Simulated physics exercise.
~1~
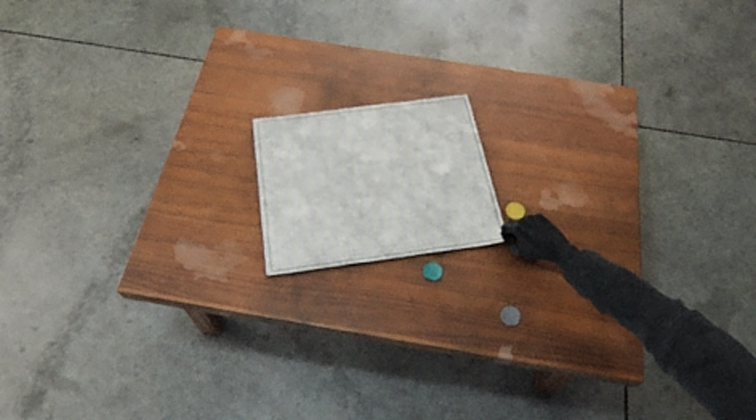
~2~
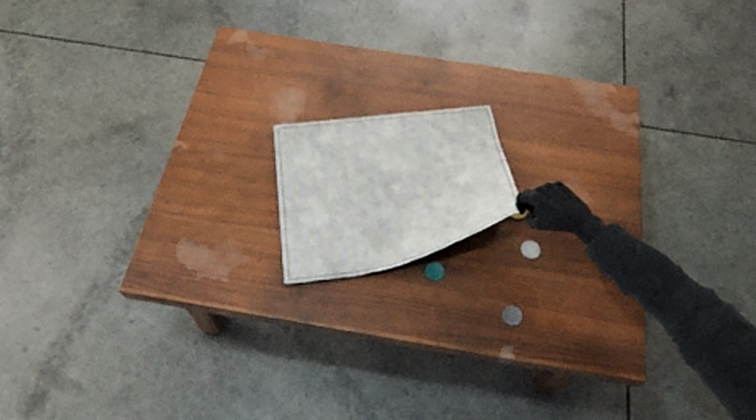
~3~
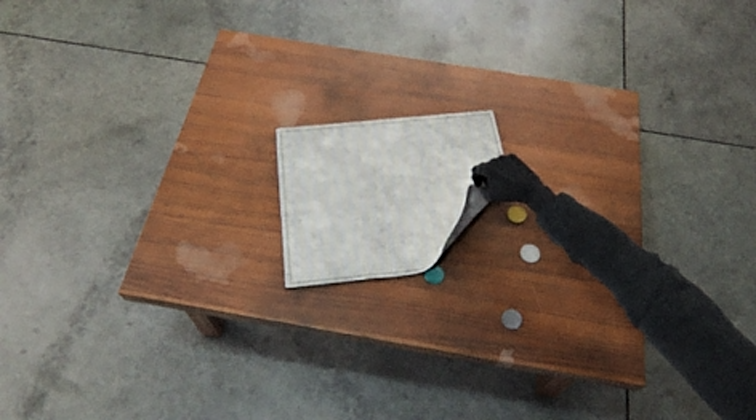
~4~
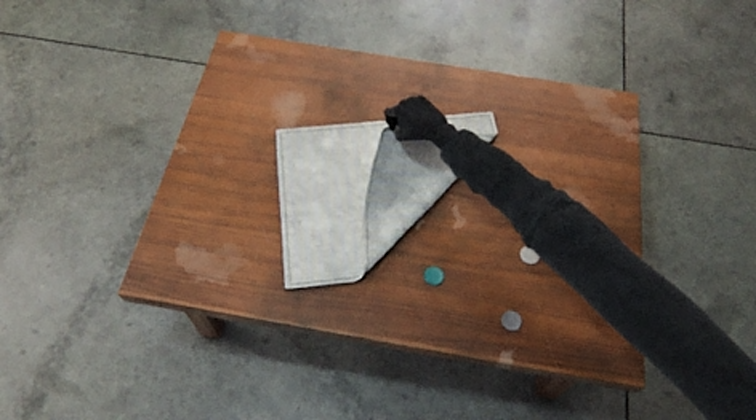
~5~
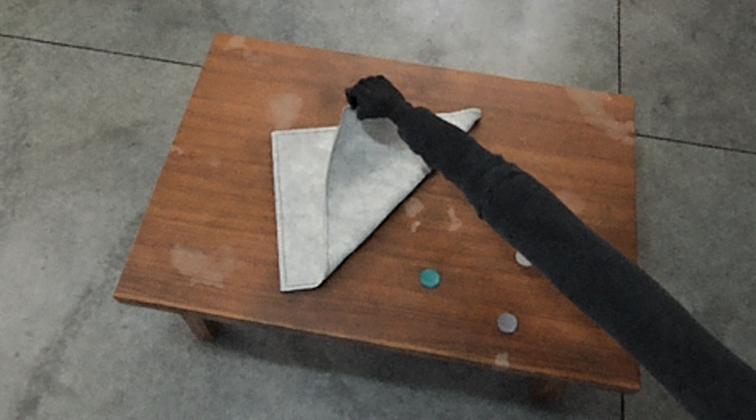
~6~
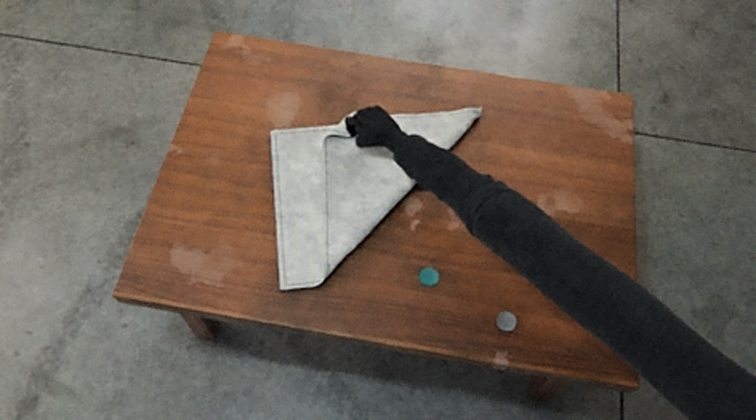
The clip opens on a pale grey hand towel lying flat on a wooden table, with a black-gloved hand at its lower right corner and small round pieces nearby. The hand pinches the corner and lifts it as the towel shifts slightly right. It then draws the corner up and to the left, peeling back the lower right side past the yellow badge and white cap. The corner crosses to the upper edge and is lowered there. The towel ends folded along a slanting edge, the hand still on it, with the teal token and grey button uncovered.
